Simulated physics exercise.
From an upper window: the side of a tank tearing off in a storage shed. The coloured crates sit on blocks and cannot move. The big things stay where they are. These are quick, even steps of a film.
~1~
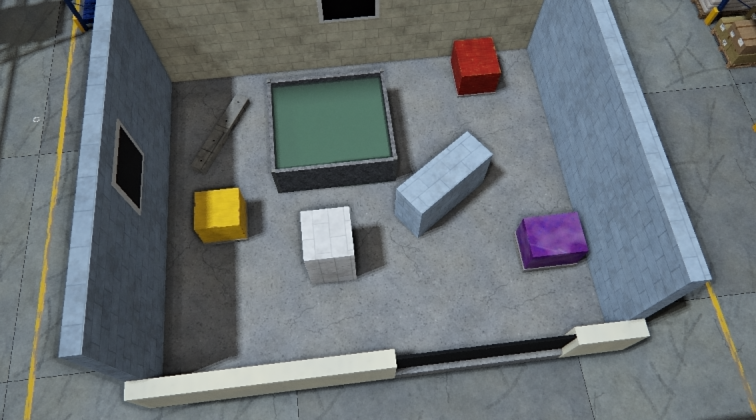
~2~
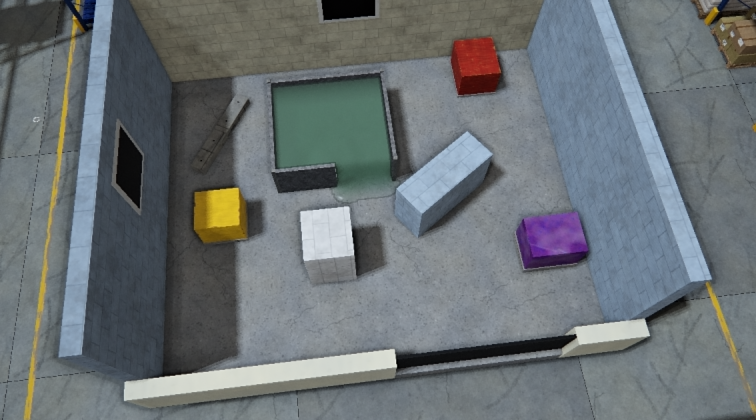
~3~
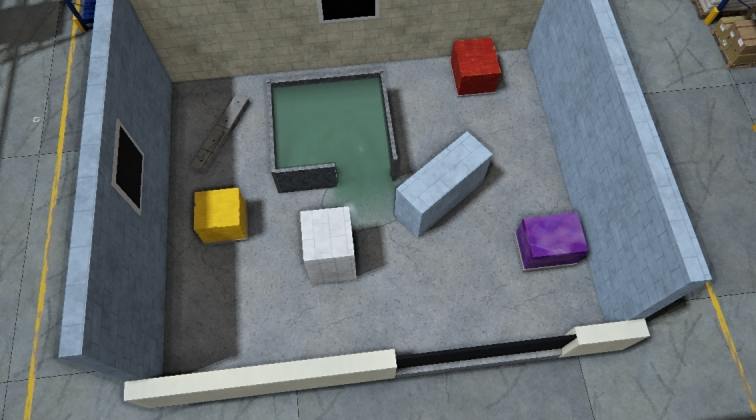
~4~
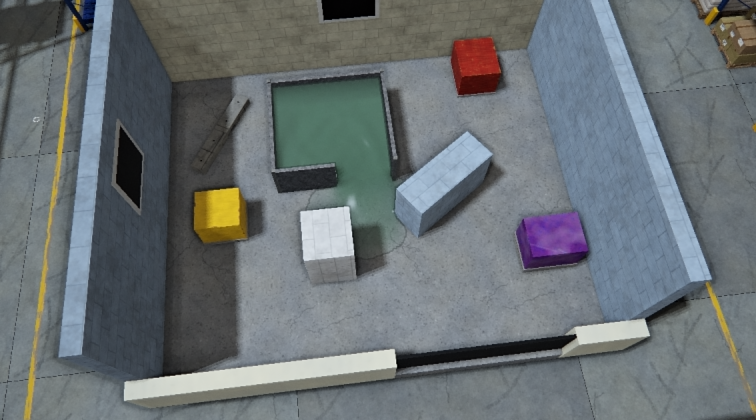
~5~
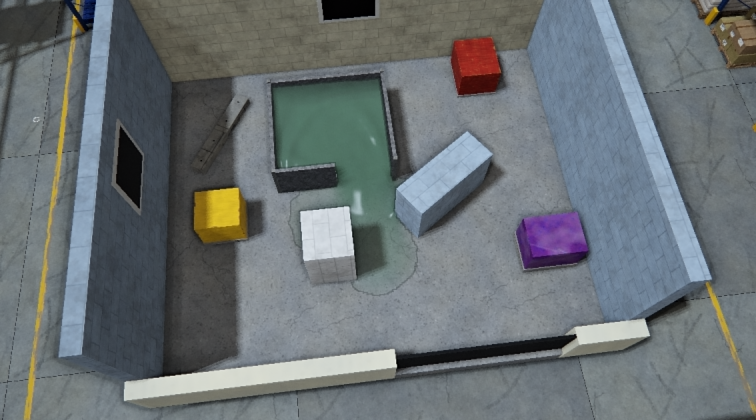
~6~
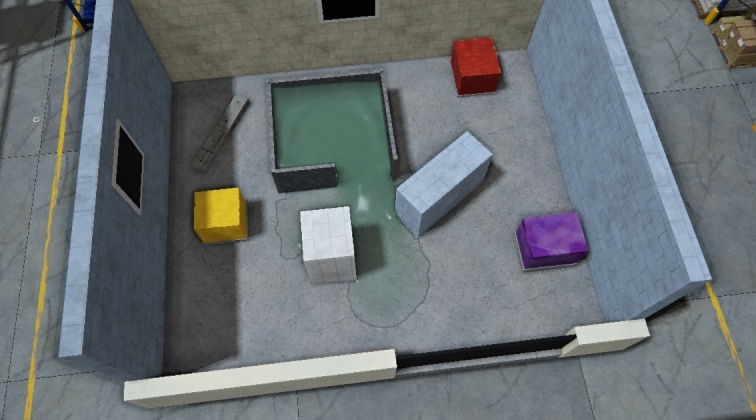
Green water pouring through a gap torn in an open tank's side, spreading across the floor between white and pale blue blocks.
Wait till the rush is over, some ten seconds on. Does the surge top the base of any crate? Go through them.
One by one: The purple crate gets wet; the yellow crate gets wet; the red crate gets wet.
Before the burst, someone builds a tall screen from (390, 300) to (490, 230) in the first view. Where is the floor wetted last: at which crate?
That is the purple crate.
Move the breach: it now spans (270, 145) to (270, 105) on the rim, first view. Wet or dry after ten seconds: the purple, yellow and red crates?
My reading: The purple crate escapes it, the yellow crate takes water, the red crate ends up wet.
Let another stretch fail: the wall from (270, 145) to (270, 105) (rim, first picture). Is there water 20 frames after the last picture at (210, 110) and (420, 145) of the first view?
In turn: Flooded, not flooded.
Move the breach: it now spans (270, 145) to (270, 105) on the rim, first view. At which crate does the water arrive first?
It is the yellow one.
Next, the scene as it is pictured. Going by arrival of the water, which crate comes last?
The one in purple.
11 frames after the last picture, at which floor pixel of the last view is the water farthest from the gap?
Close to (601, 333).
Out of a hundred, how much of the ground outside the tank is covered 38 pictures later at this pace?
About 90 per cent.
A moment on, water covers 25 % of the floor; the purple crate not reached, the yellow crate water round its plinth, the red crate not reached.
Next, water covers 40 % of the floor; the purple crate not reached, the yellow crate water round its plinth, the red crate water round its plinth.
Then, water covers 65 % of the floor; the purple crate water round its plinth, the yellow crate water round its plinth, the red crate water round its plinth.
Later, water covers 90 % of the floor; the purple crate water round its plinth, the yellow crate water round its plinth, the red crate water round its plinth.
In the end, water covers 100 % of the floor; the purple crate was topped, the yellow crate was topped, the red crate was topped.
